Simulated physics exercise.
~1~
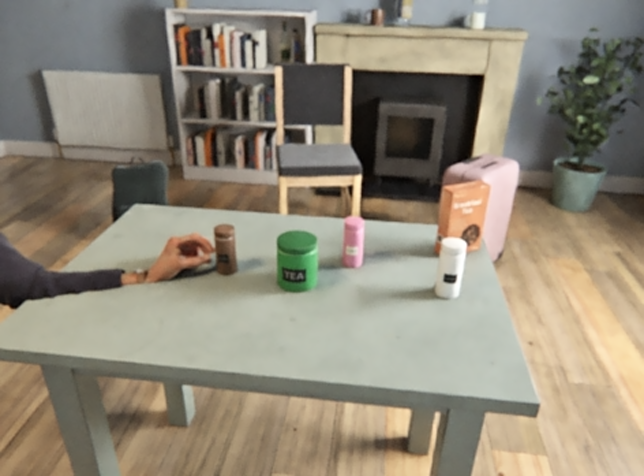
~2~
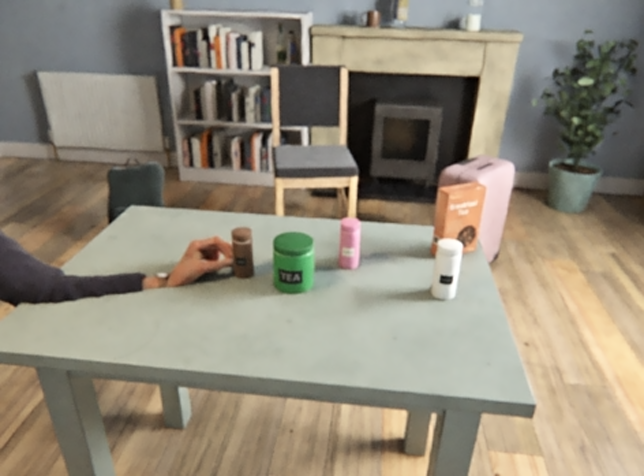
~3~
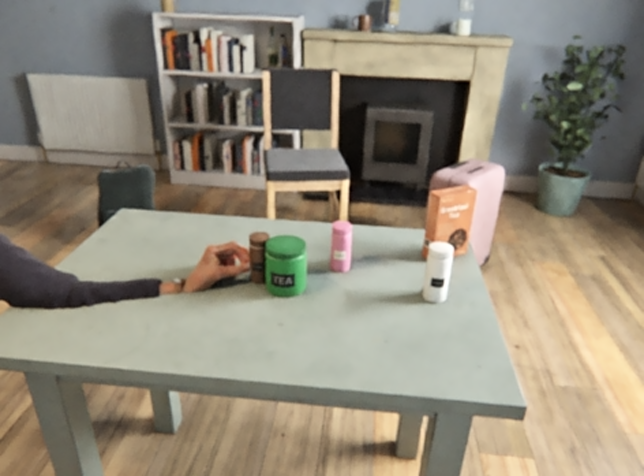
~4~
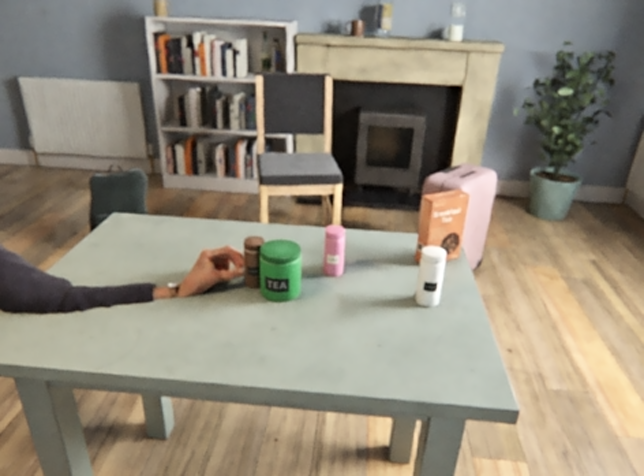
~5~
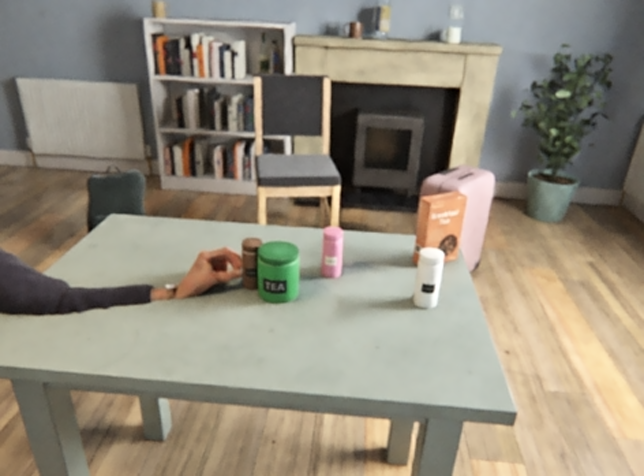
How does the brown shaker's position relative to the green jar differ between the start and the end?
At the start the brown shaker stands to the left of the green jar with a clear gap between them. By the end it has moved right and stands close up beside the jar, still on its left.
